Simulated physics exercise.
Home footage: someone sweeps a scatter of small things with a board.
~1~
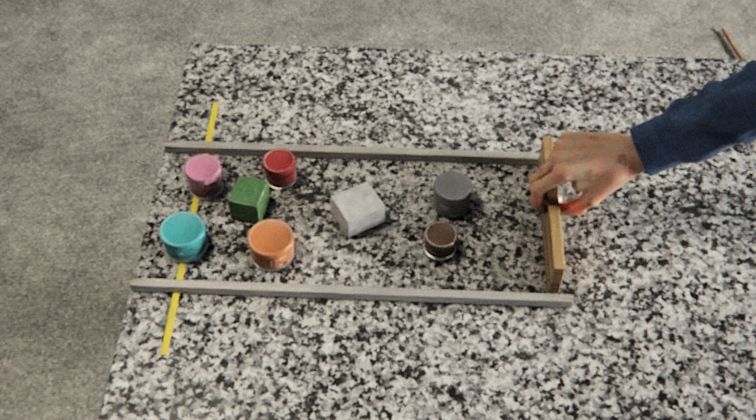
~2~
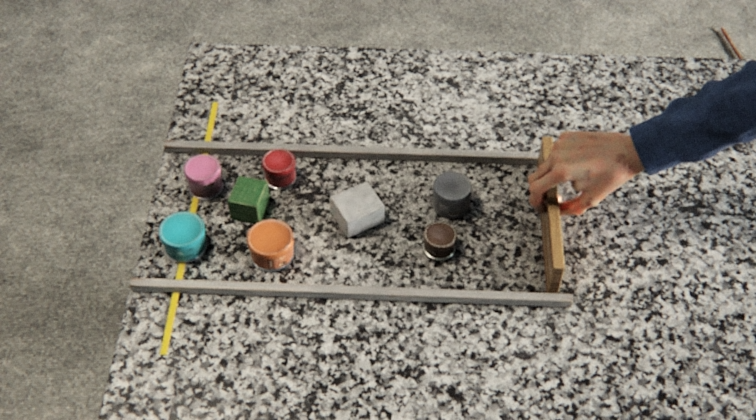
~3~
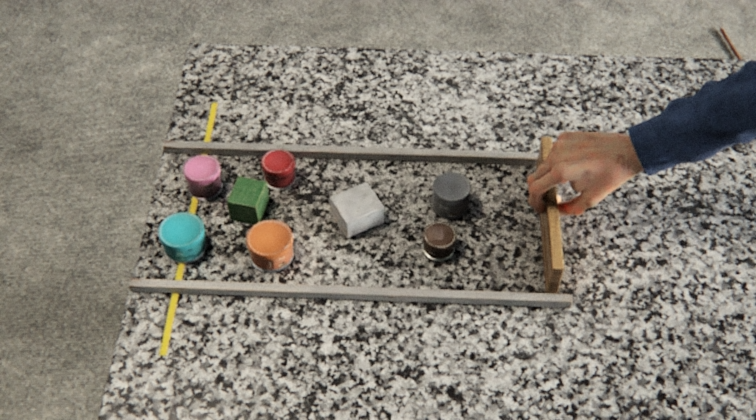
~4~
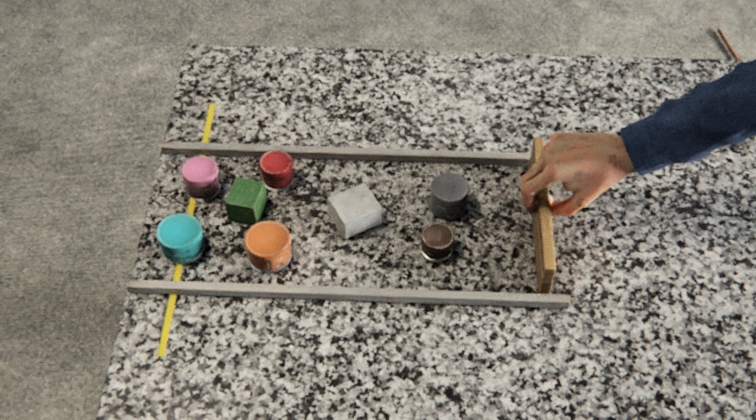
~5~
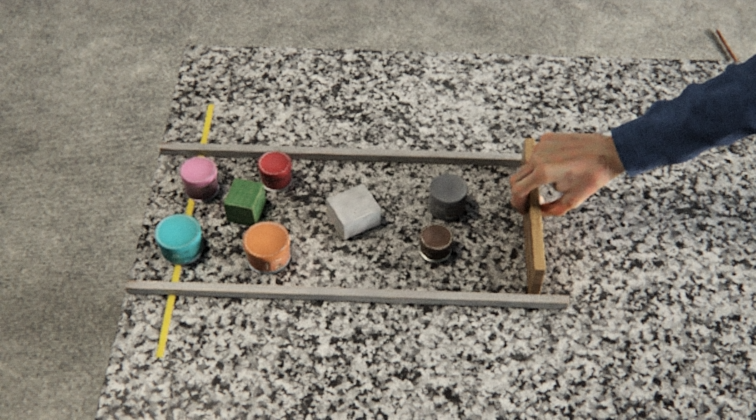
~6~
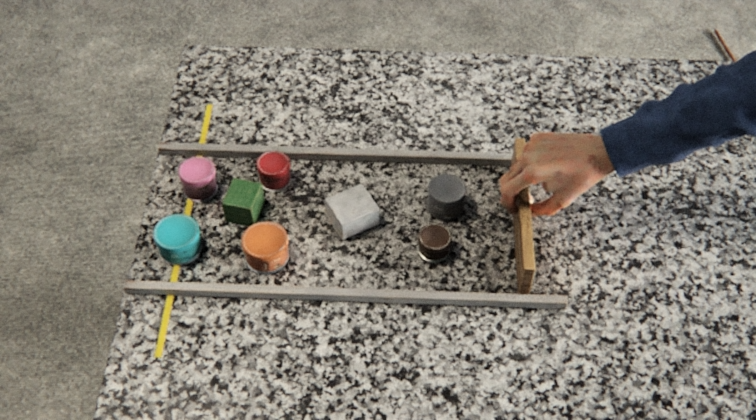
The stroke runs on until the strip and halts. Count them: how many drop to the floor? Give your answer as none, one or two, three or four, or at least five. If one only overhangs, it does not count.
The count is three or four.
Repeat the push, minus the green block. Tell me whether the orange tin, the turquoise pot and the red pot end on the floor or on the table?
Orange tin safe, turquoise pot gone, red pot safe.
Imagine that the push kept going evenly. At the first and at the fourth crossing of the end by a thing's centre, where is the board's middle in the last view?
The first one at (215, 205), the next at (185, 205).
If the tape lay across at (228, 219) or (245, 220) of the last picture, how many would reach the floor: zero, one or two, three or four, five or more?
In order: Not one; zero.
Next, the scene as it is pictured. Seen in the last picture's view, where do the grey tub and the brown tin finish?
The first near (172, 184), the second near (164, 238).
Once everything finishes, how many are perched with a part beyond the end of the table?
In total, 2 of them.
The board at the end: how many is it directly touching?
It touches 3.
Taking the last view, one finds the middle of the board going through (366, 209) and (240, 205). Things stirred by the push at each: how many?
Tally at point one: 3; at point two: 8.
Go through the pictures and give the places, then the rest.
In the first frame, turquoise pot (184, 237); pink tin (205, 177); green block (250, 200); board (550, 214); tape (193, 216).
In the second frame, pink tin (204, 177); red pot (280, 169).
In the third frame, green block (249, 201); orange tin (271, 246).
In the fourth frame, turquoise pot (181, 239); brown tin (437, 242).
In the fifth frame, pink tin (200, 180); grey tub (448, 197).
In the sixth frame, turquoise pot (178, 240); pink tin (199, 180); green block (244, 202); board (522, 214); tape (187, 218).
A little later, none off yet; turquoise pot at rest near (178, 240); pink tin at rest near (199, 180); green block at rest near (244, 202).
Next, none off yet; turquoise pot shifted a little near (162, 235); pink tin shifted about its own width near (181, 170); green block shifted about its own width near (191, 194).
When it is over, the number that fall off is three or four; down, green block, pink tin and turquoise pot.
